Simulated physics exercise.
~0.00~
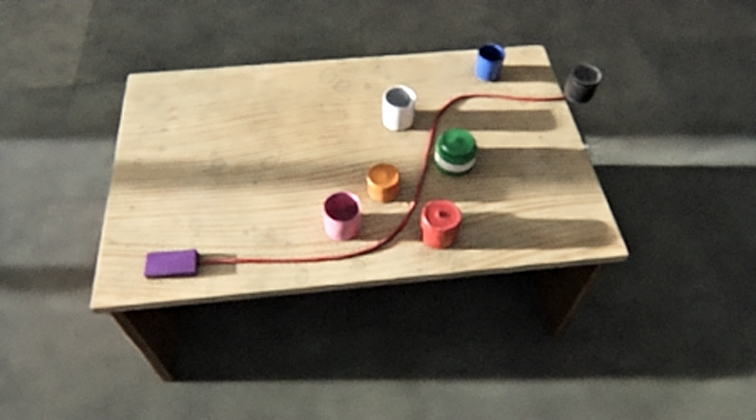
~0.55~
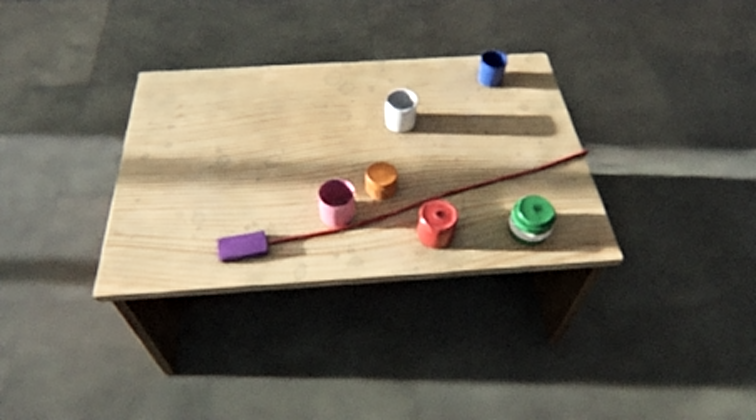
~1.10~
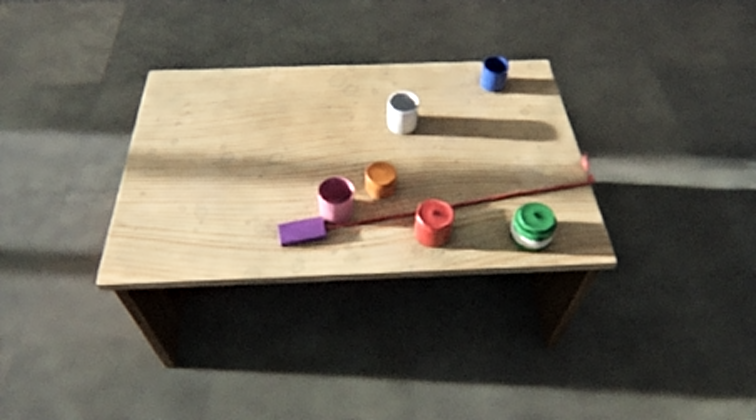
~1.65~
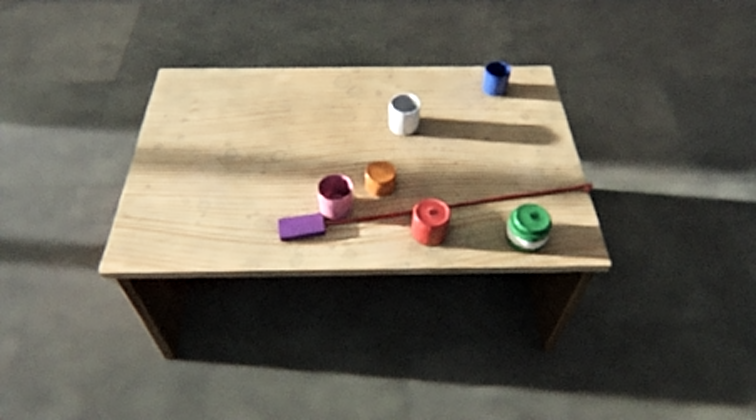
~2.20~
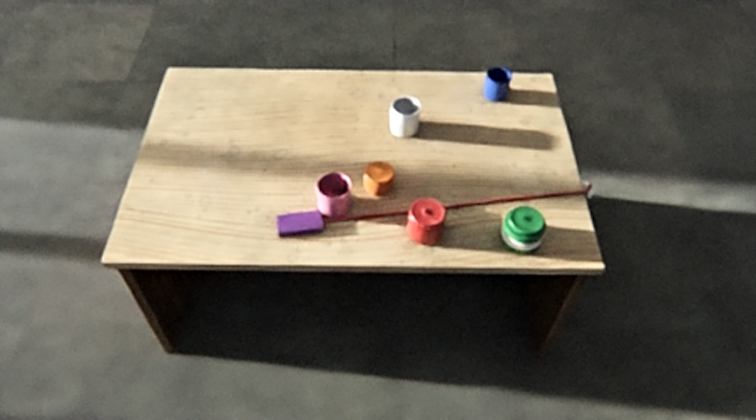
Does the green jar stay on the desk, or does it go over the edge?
The green jar stays on the desk, ending up near the front right corner after sliding across the top.
